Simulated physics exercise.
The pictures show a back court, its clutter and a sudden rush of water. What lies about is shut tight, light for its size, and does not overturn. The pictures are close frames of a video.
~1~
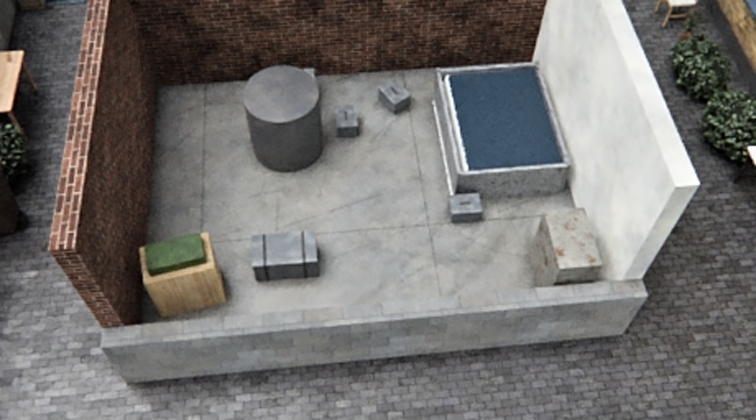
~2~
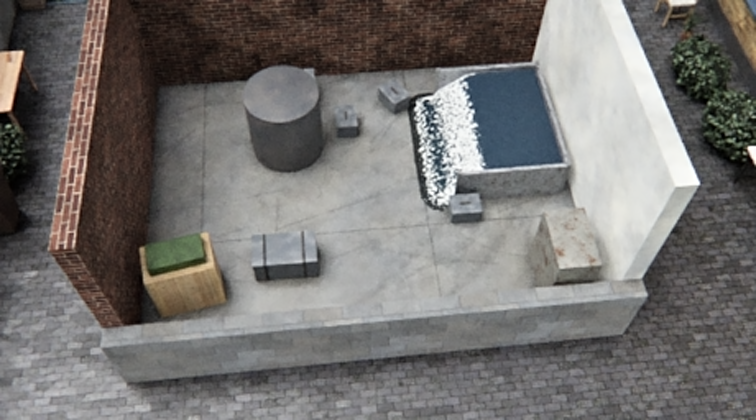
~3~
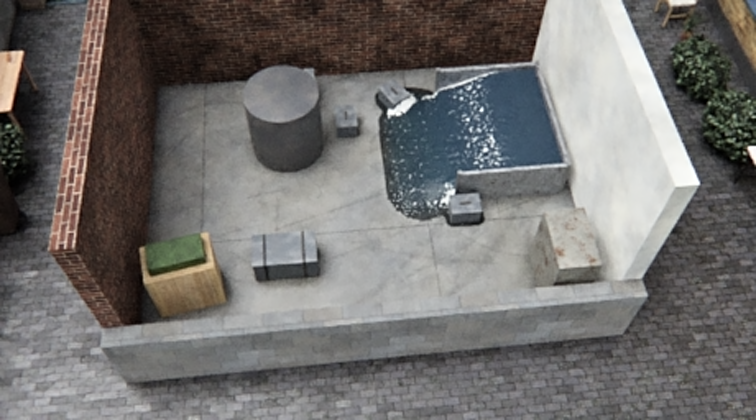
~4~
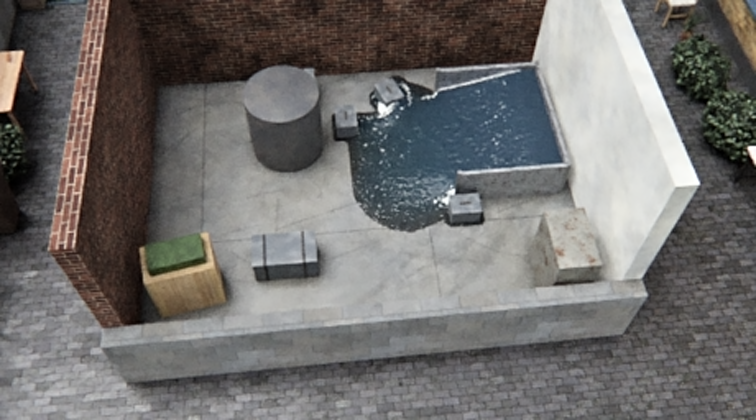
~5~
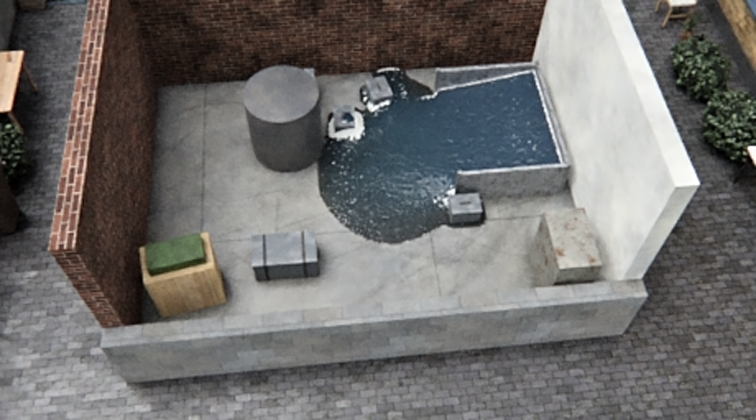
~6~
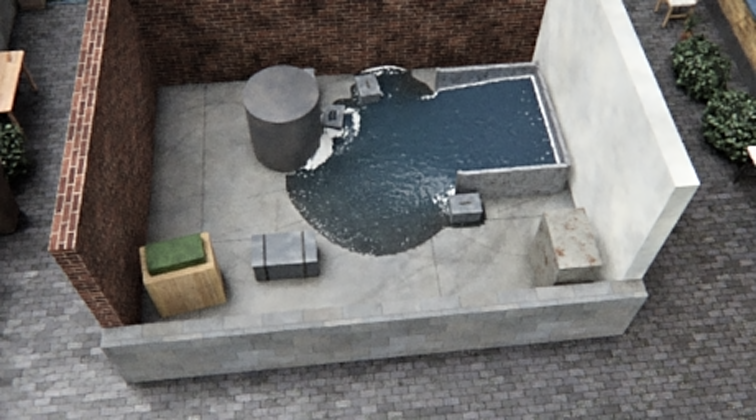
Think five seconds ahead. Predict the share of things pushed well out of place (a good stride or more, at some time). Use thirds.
Share: Two thirds or above.
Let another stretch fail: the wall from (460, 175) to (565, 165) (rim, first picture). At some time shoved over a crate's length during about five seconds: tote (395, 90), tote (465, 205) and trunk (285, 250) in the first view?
As listed: Less than that, swept aside, pushed that far.
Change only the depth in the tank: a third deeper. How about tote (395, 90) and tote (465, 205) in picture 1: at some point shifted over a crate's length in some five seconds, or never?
One after the other: Yes, never so far.
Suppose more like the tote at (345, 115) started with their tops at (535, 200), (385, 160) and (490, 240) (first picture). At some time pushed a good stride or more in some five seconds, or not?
As listed: No, swept aside, no.
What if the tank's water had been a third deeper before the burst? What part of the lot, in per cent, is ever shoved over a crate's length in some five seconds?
Close to 80 %.
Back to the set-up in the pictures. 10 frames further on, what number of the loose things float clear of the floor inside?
That makes 1.
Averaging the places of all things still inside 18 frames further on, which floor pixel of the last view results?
Roughly at (263, 177).
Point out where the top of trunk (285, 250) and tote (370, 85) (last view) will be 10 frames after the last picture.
Close to (267, 284) and (275, 74).
A moment on, 1 of 5 are well off their spots; 0 afloat.
Next, 4 of 5 are well off their spots; 1 afloat.
Later, 4 of 5 are well off their spots; 3 afloat.
In the end, 4 of 5 are well off their spots, and 4 have been at some point; 4 afloat.
